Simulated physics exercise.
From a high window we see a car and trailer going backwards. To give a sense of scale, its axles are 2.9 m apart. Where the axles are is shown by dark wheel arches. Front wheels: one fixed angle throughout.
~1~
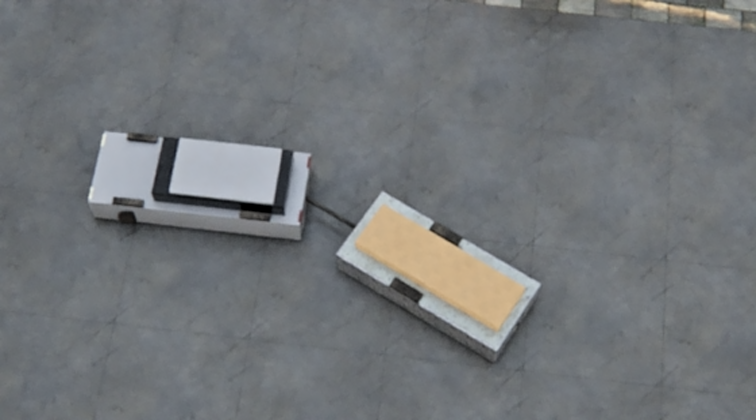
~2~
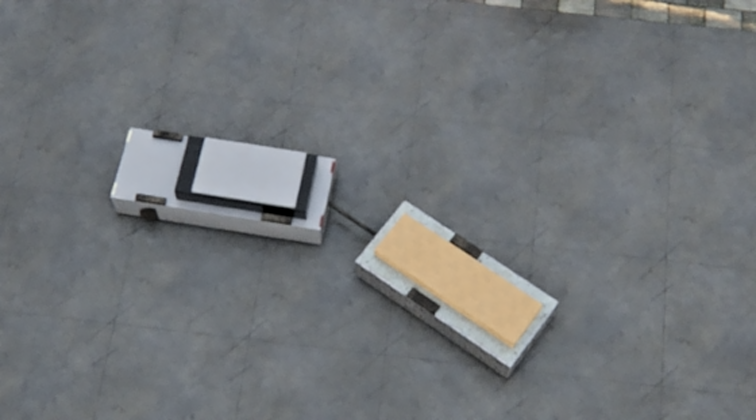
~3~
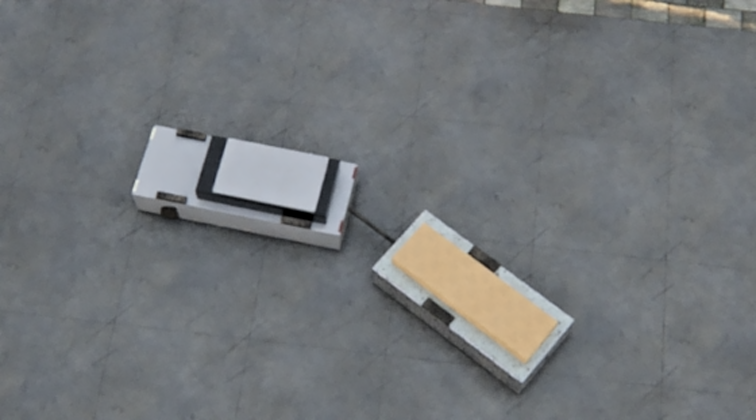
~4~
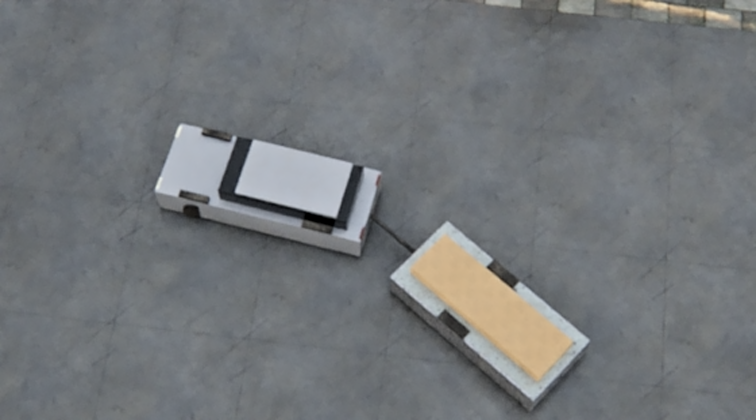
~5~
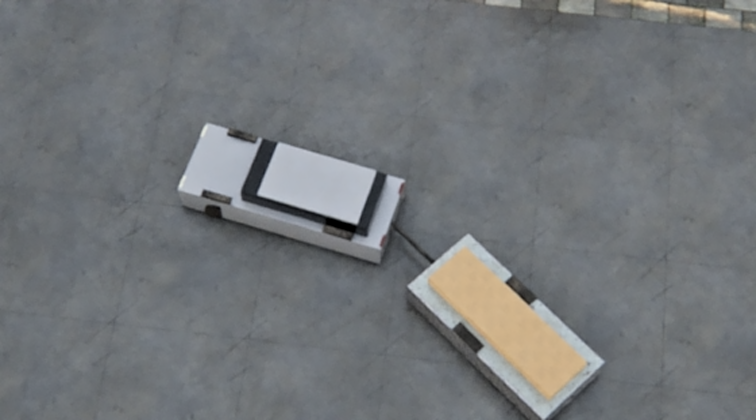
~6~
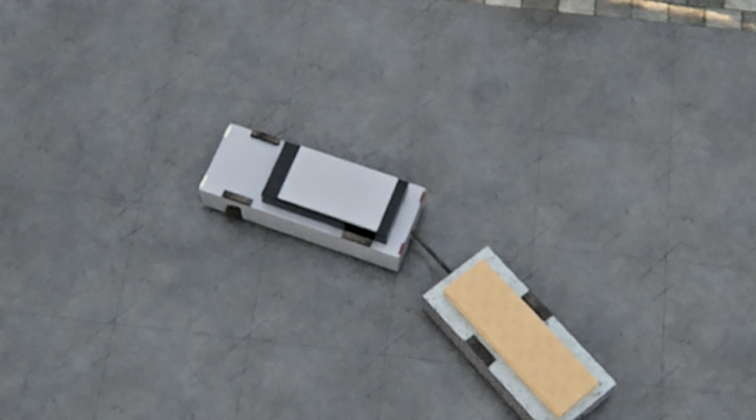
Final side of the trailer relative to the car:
Left.
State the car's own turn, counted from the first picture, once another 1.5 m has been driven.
22°.
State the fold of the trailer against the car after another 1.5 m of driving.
Fold relative to car: Approx. 35 deg, left.
After another 1.5 m, the tail is 34° to the car's left, the car has turned 22° and the trailer's axle is at (546, 377) of the last picture.
After another 3.0 m, the tail is 39° to the car's left, the car has turned 30° and the trailer's axle is out of the picture.
After another 4.4 m, the tail is 48° to the car's left, the car has turned 38° and the trailer's axle is out of the picture.
After another 6.0 m, the tail is 60° to the car's left, the car has turned 46° and the trailer's axle is out of the picture; it has jack-knifed.
